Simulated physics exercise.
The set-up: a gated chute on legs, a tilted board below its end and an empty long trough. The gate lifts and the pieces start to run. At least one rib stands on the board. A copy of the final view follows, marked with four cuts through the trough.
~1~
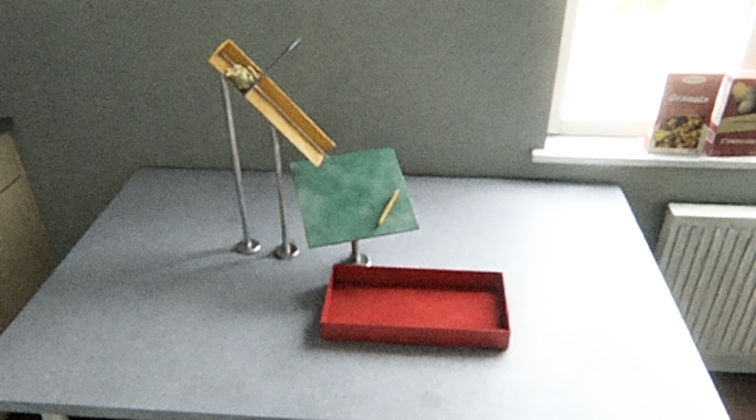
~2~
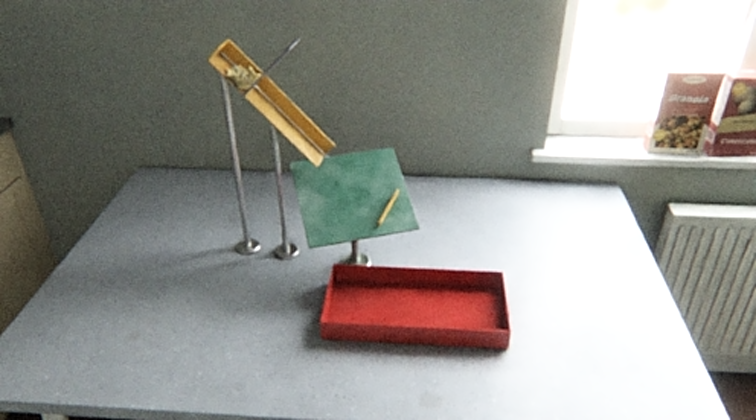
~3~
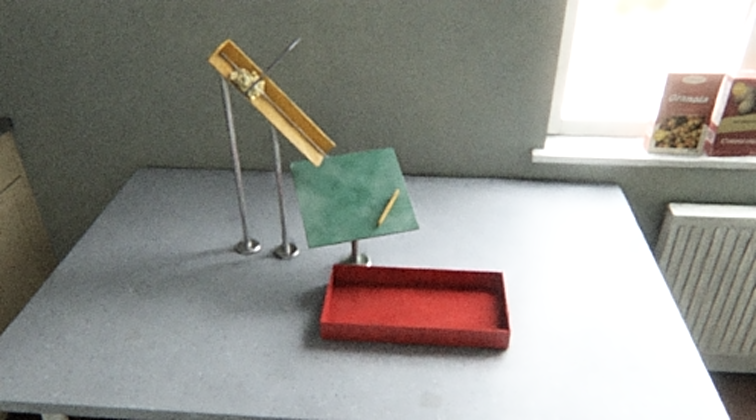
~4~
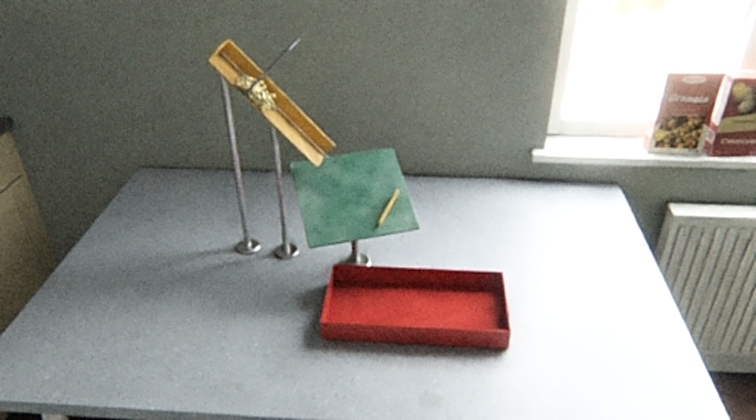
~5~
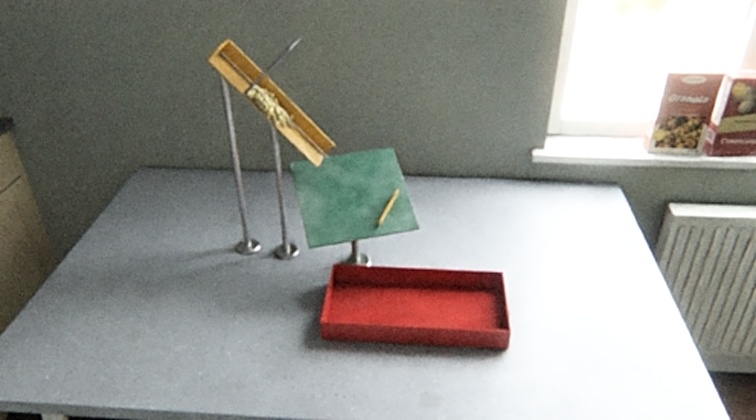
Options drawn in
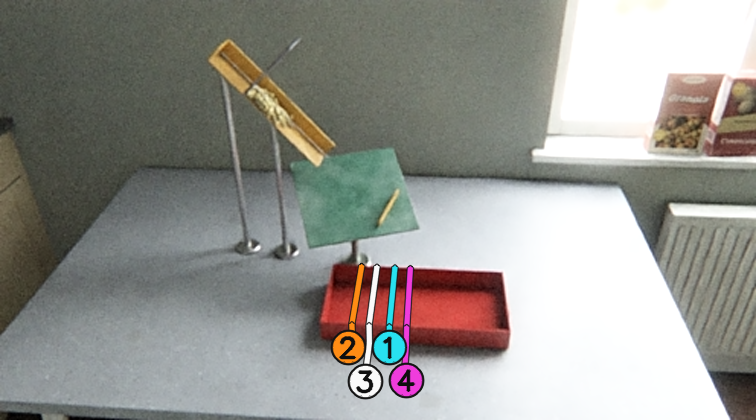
A pale blue-grey table stands against a grey wall, seen from above and in front, with a white radiator and boxes on a bright windowsill at the right. On it, a sloping yellow-orange chute on thin metal legs stands above a tilted green board with a small yellow rib, behind an empty red trough. A clump of small pale tan pieces slides down the chute towards the right, stretching slightly, while the camera stays still.
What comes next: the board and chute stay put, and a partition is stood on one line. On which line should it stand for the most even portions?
Line 3.
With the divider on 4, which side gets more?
The left side.
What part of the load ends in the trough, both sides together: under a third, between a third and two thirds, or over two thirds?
About that: Over two thirds.
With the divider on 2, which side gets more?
Right.
On the marked copy, line 1 crosses the front rim at (389, 325); line 2 crosses the front rim at (351, 323); line 3 crosses the front rim at (369, 324); line 4 crosses the front rim at (406, 326).
With 1, of what is caught, almost all on the left of the divider, about a tenth on the right.
With 2, of what is caught, about a tenth on the left of the divider, almost all on the right.
With 3, of what is caught, roughly half on the left of the divider, roughly half on the right.
With 4, of what is caught, almost all on the left of the divider, just a few on the right.
